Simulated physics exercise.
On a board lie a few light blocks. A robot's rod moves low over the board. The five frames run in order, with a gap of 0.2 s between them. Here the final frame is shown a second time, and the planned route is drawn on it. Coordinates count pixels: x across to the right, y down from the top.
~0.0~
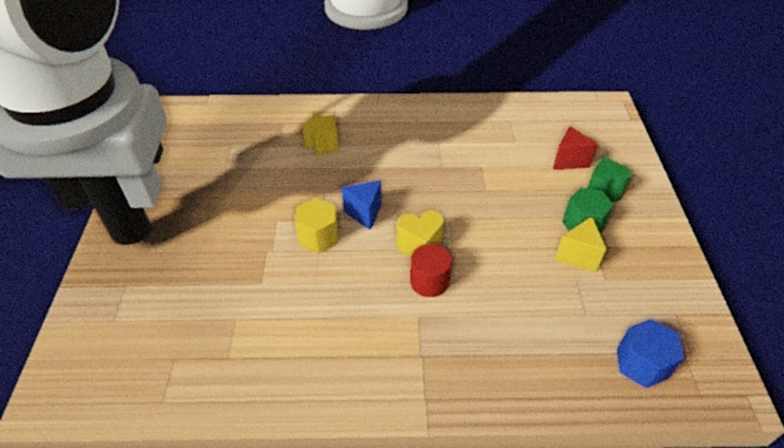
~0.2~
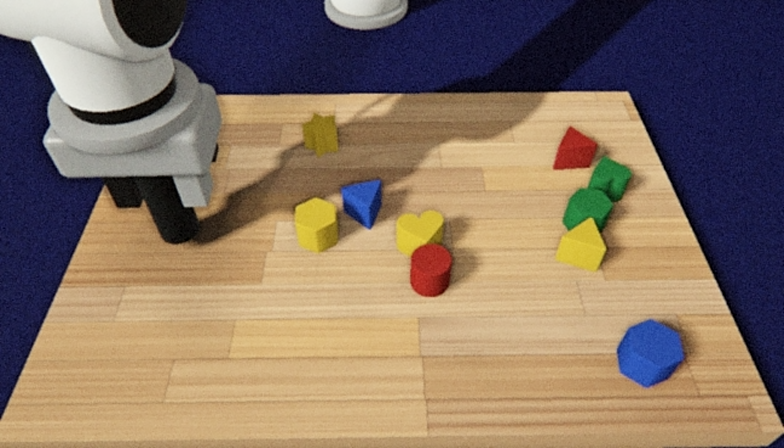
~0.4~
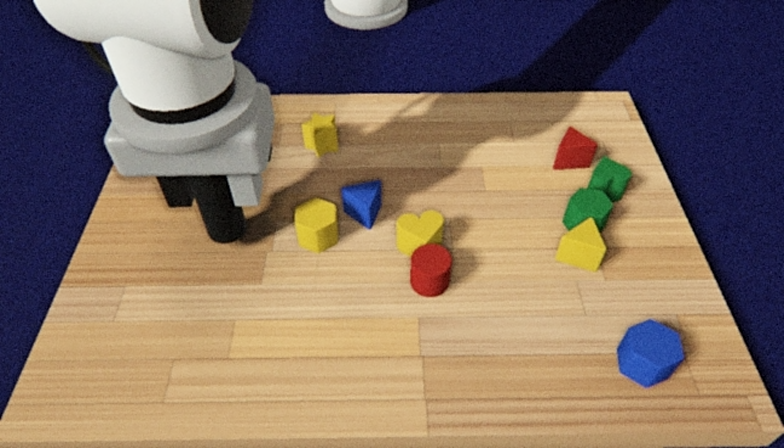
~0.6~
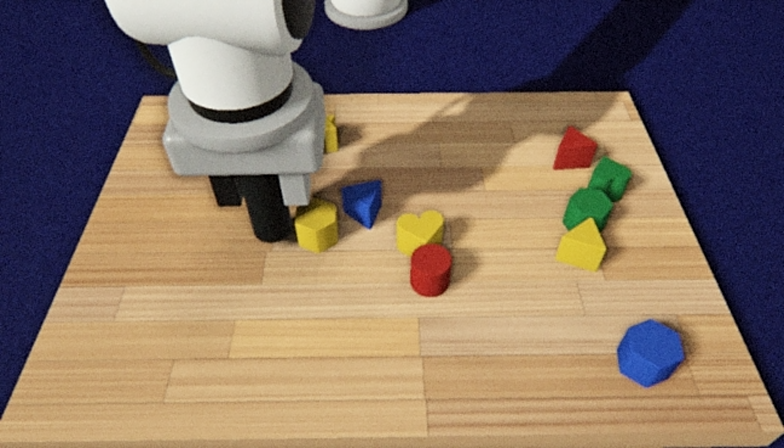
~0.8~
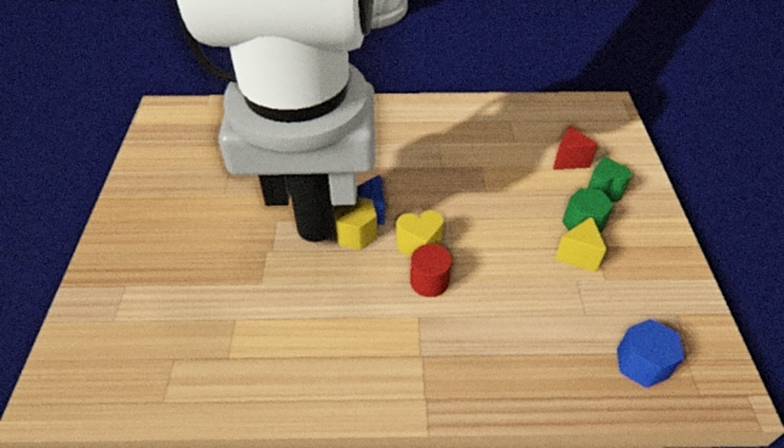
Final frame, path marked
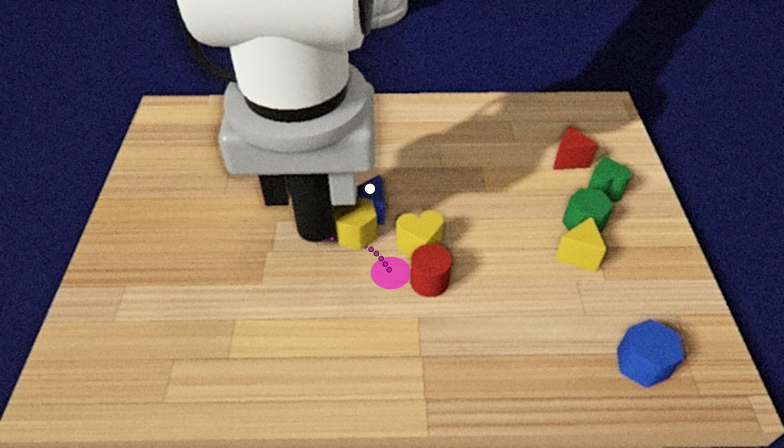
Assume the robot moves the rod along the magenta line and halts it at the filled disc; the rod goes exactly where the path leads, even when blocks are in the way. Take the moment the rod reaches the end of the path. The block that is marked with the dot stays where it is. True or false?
The statement is incorrect.
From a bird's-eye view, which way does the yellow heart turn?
Viewed from above, clockwise.
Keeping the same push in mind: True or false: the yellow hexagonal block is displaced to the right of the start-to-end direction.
My answer: False.
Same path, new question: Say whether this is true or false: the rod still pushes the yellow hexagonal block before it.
It is false.
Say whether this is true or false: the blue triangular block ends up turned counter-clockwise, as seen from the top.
Answer: True.
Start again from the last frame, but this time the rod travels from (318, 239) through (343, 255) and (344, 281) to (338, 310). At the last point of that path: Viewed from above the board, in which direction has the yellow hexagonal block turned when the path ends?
From above, it turns counterclockwise.
The line goes from (318, 239) via (348, 240) and (374, 252), ending at (391, 273); the dot is on the blue triangular block.
On the path given first. Halfway along, rod (362, 234); yellow hexagonal block (396, 206), turned 25° anticlockwise; blue triangular block (380, 184), turned 25° anticlockwise; yellow heart (435, 225), turned 20° clockwise.
At the end, rod (391, 262); yellow hexagonal block (400, 206), turned 30° anticlockwise; blue triangular block (380, 184), turned 25° anticlockwise; yellow heart (439, 225), turned 25° clockwise; red round block unmoved.
